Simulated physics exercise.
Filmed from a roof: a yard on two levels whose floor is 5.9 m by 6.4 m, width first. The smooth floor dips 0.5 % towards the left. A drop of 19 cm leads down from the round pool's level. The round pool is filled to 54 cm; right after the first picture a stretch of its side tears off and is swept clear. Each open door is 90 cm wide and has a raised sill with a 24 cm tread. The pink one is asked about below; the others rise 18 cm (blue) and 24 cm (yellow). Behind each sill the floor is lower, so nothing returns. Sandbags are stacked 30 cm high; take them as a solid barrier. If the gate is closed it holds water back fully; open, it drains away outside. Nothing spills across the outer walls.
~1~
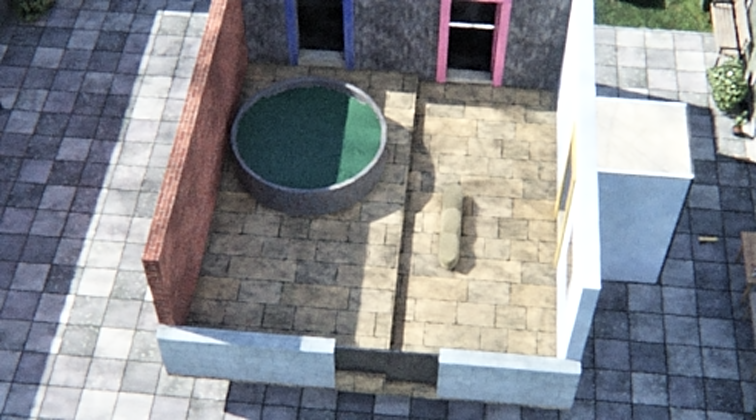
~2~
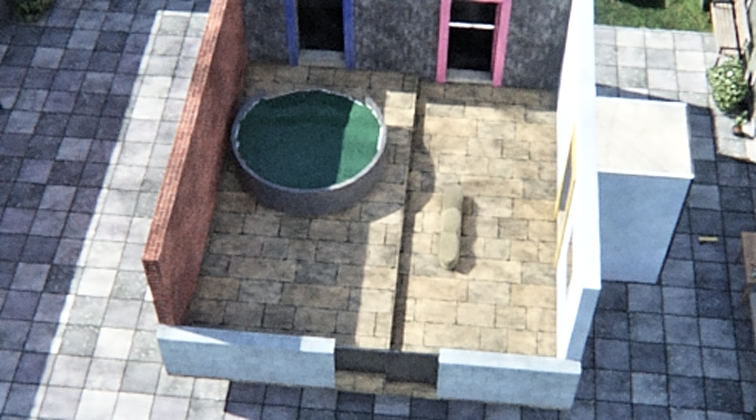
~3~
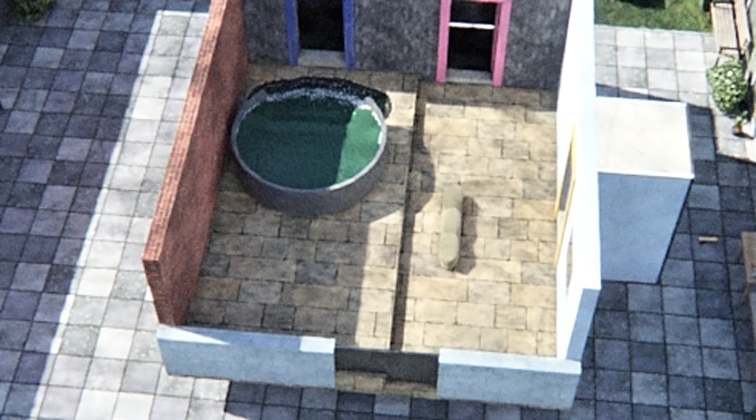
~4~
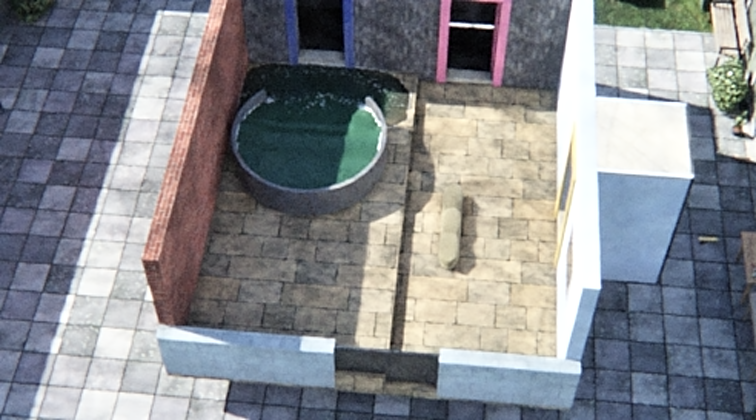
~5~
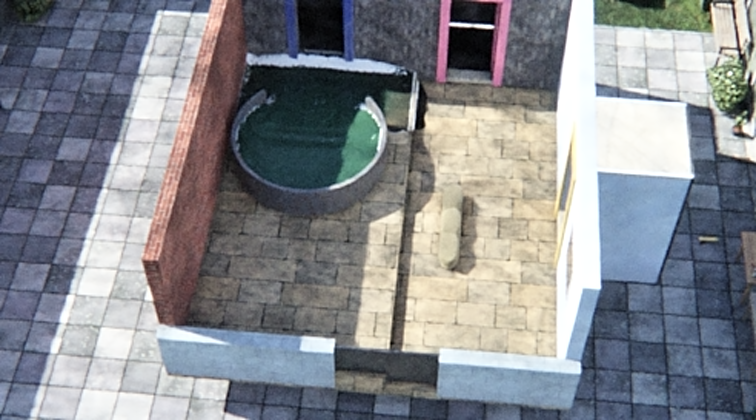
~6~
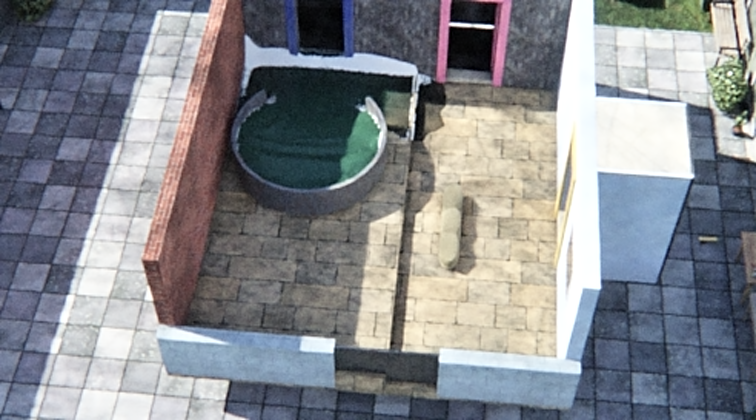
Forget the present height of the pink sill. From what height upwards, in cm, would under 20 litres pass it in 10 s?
About 5.5 cm.
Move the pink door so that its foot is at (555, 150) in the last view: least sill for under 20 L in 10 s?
About 13.5 cm.
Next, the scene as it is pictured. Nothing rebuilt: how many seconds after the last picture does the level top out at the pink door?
At about 1.0 s.
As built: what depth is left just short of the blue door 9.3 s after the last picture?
Some 11.5 cm.
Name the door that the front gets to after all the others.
The yellow one.
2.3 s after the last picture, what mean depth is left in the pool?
About 20 cm.
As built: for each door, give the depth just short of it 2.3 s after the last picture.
In cm: Blue 30, yellow 0, pink 8.
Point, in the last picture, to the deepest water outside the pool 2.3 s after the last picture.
Near (244, 128).
Then, 0.7 s after the last picture water covers 15 % of the floor, deepest (44 cm) near (295, 67); 8 cm at the pink door, 0 litres in over its 10 cm sill.
Then, 2.3 s after the last picture water covers 40 % of the floor, deepest (38 cm) near (244, 128); 8 cm at the pink door, 0 litres in over its 10 cm sill.
Then, 9.3 s after the last picture water covers 85 % of the floor, deepest (16 cm) near (399, 372); 6 cm at the pink door, 1 litre in over its 10 cm sill.
At the pink door as built, the water peaked near 9 cm, 1.1 s after the last picture.
With a sill of 5 cm, 24 litres would have come in within the 10 s; with 6.5 cm, 11 litres. So under 20 litres takes about 5.5 cm.
